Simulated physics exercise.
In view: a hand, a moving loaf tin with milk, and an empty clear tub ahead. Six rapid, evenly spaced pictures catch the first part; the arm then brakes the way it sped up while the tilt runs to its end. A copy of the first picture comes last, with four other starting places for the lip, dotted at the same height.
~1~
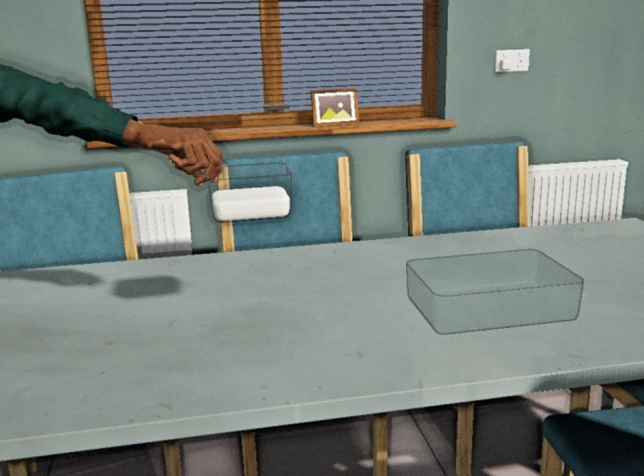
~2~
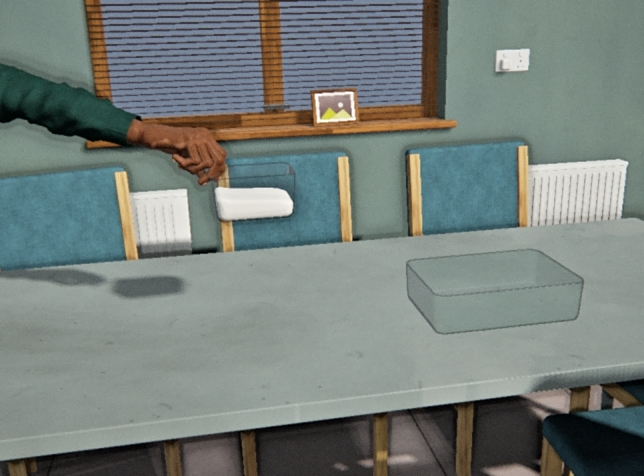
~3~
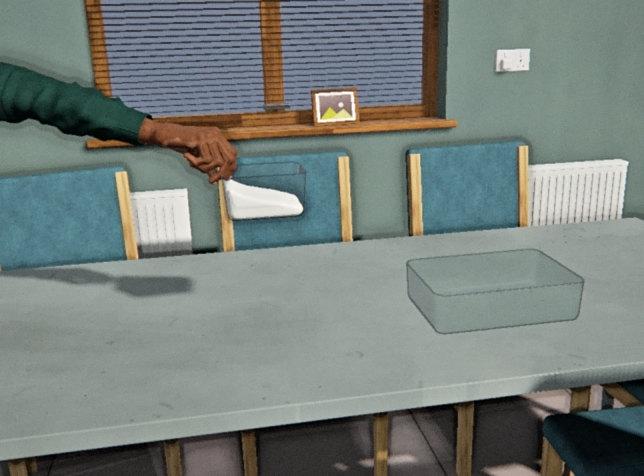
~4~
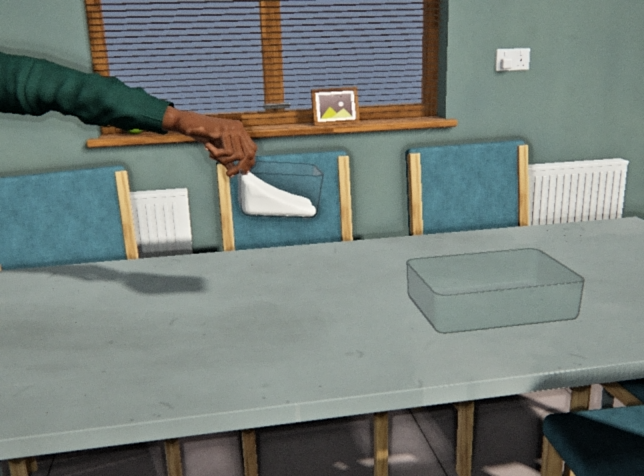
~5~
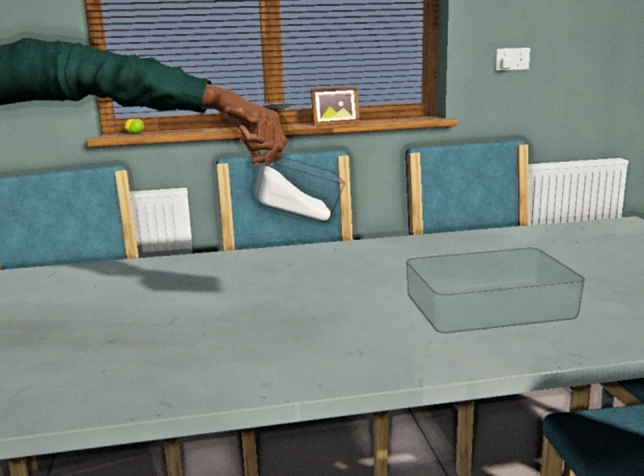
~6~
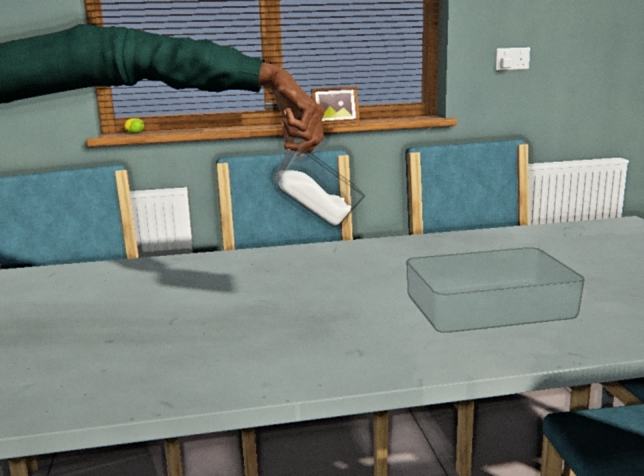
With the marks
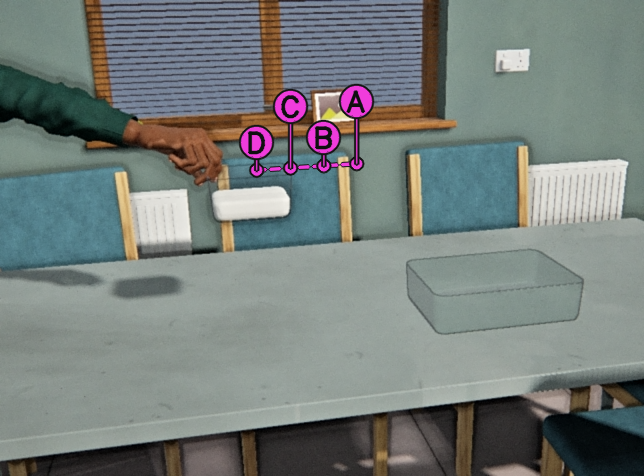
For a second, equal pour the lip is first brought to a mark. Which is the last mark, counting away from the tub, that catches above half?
Choose D.
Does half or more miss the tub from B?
No.
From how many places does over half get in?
All of the four.
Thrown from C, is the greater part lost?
No, not at all.
On the marked copy, A at (356, 163); B at (323, 165); C at (290, 168); D at (256, 170).
If A is chosen, about 85 % lands in the tub, 7 % falls short and 8 % goes beside or beyond.
If B is chosen, about 78 % lands in the tub, 4 % falls short and 18 % goes beside or beyond.
If C is chosen, about 77 % lands in the tub, 9 % falls short and 14 % goes beside or beyond.
If D is chosen, about 70 % lands in the tub, 19 % falls short and 11 % goes beside or beyond.
